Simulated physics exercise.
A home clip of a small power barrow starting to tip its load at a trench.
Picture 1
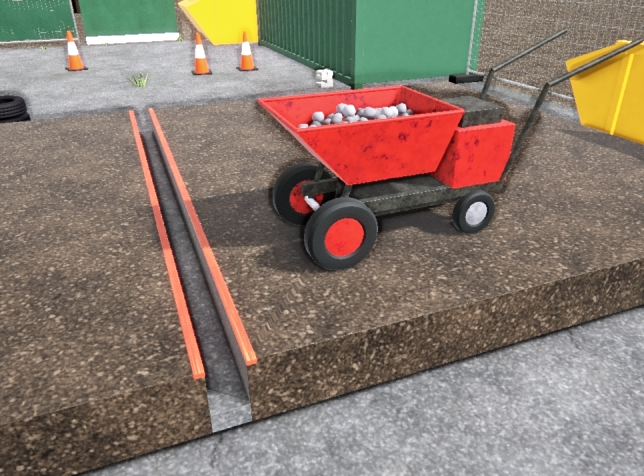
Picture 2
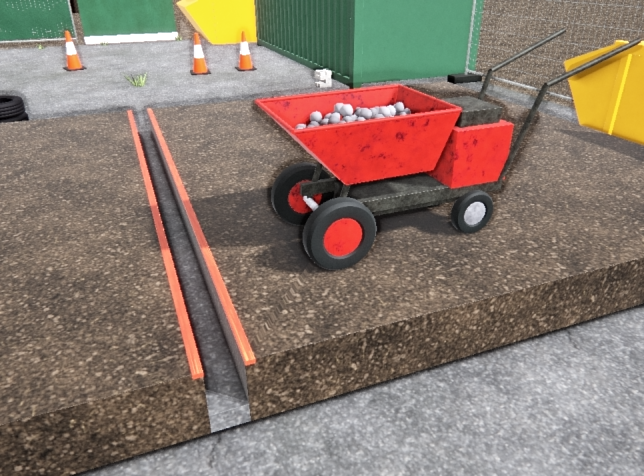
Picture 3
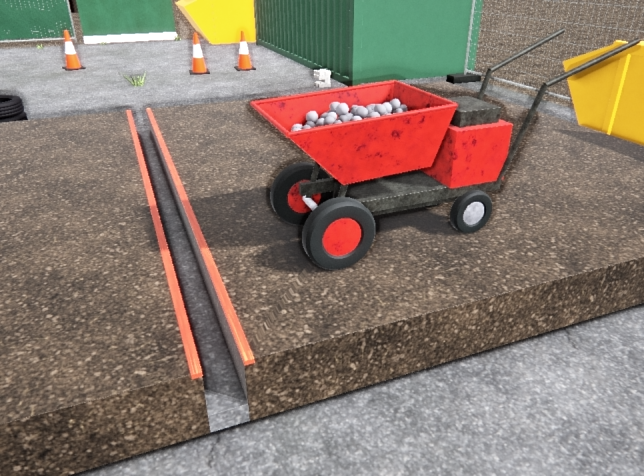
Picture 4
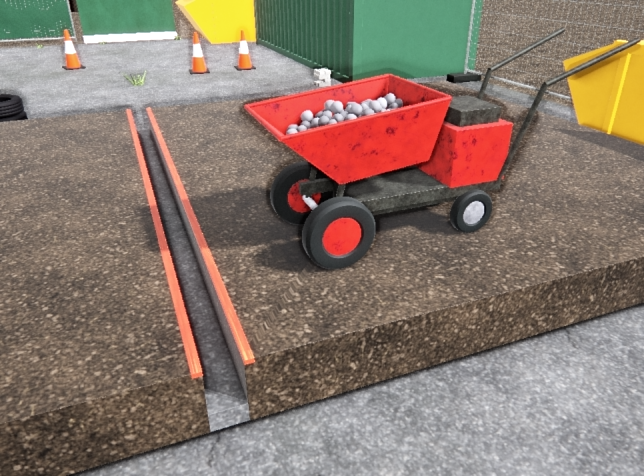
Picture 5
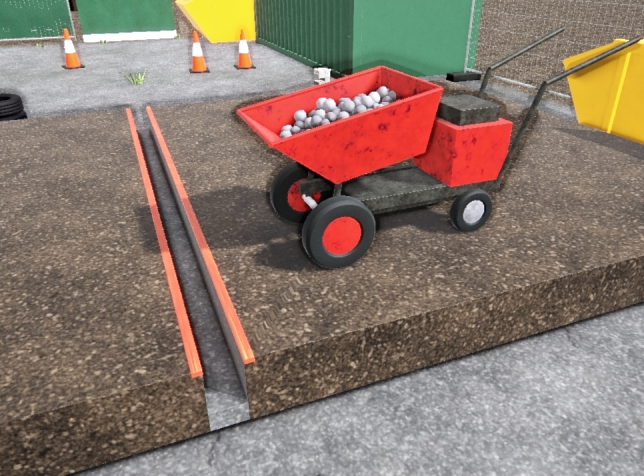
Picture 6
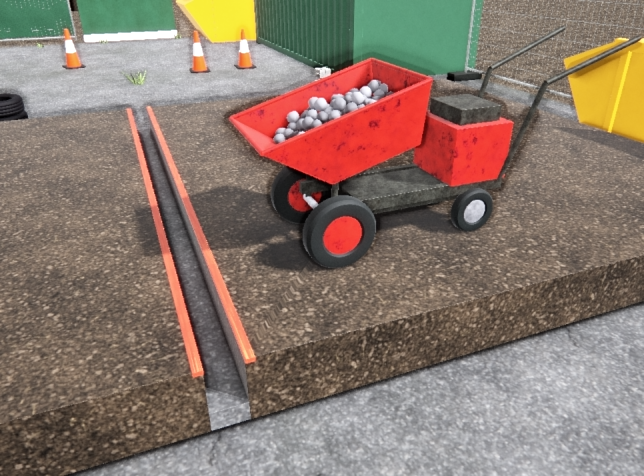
In a paved yard, a red barrow's skip of grey cobbles tilts gradually forward to the left, facing a narrow orange-edged trench.
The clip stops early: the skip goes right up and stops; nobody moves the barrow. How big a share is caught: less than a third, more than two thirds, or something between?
The trench takes from one third to two thirds.
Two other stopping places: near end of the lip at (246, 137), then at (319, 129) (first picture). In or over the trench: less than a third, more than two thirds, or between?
The first try: Less than a third. The second: Between a third and two thirds.
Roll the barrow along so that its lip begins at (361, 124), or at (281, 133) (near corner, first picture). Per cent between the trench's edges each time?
The first gives 30 %, the second 50 %.
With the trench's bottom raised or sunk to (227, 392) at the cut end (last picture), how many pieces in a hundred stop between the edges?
About 40 per cent.
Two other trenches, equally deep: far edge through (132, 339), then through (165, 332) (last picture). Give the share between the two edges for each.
First some 100, then 80 per cent.
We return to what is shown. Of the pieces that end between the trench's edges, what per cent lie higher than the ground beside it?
Near 15 %.
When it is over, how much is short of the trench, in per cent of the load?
Some 0 per cent.
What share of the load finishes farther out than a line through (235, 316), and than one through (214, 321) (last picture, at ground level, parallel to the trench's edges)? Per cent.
About 80 and 60 per cent.
Soon after the last picture, skip tipped steeply; all in the skip.
A little later, skip tipped right over; about two thirds in the skip; a stray few short of the trench; about a third in or heaped over the trench; a small part beyond it; a stray few falling.
Later still, skip tipped right over; about a quarter in the skip; about half in or heaped over the trench; about a quarter beyond it.
At rest, skip tipped right over; about a quarter in the skip; about half in or heaped over the trench; about a quarter beyond it.
